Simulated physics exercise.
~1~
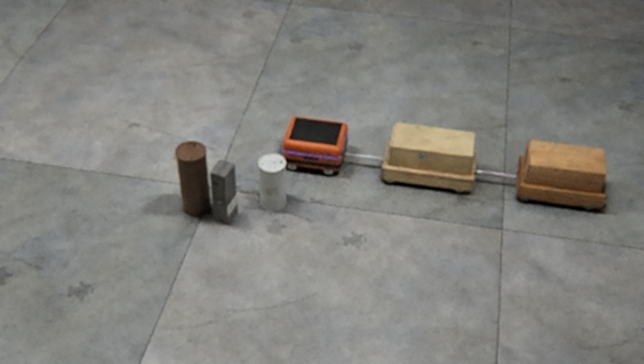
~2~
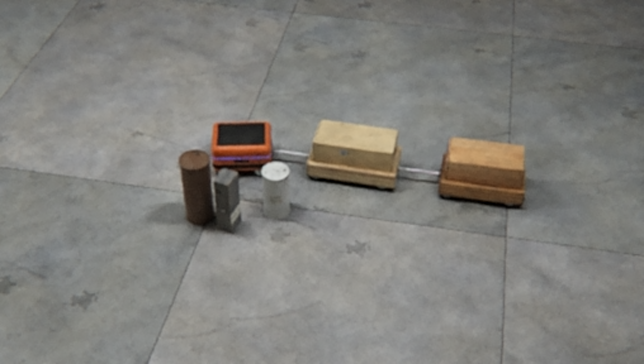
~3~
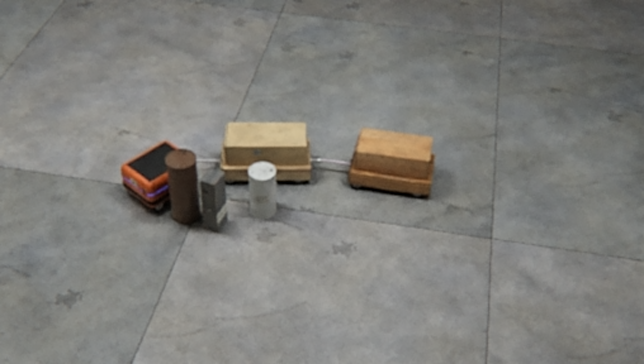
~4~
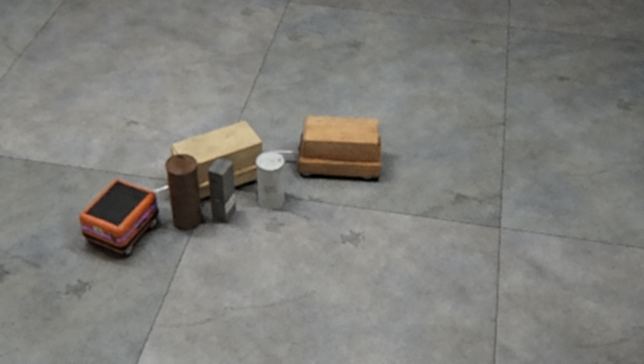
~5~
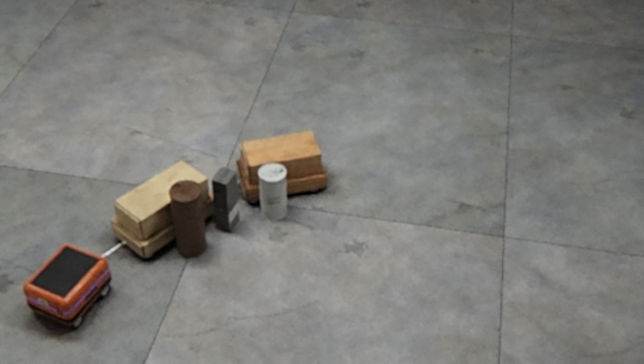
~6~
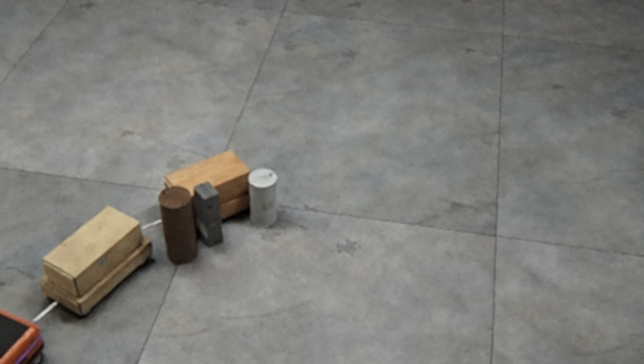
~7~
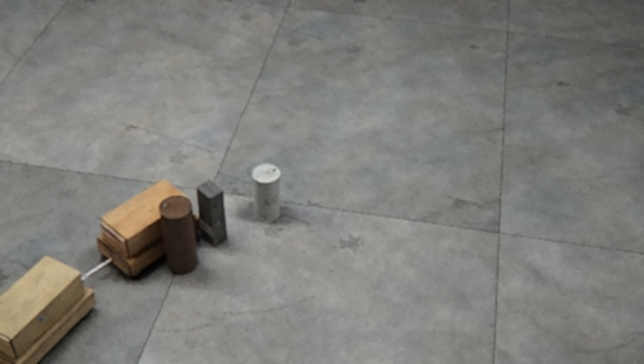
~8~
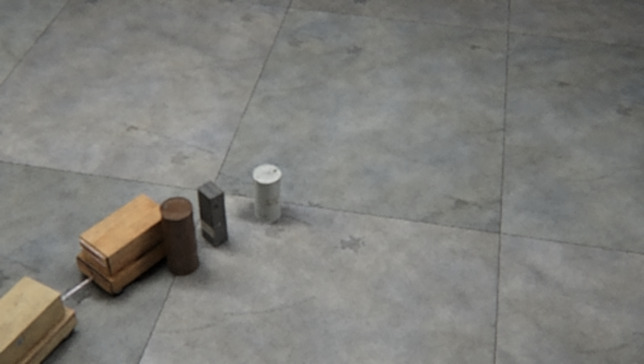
An orange tug pulls two carts left past three objects, shifting the brown and grey ones.
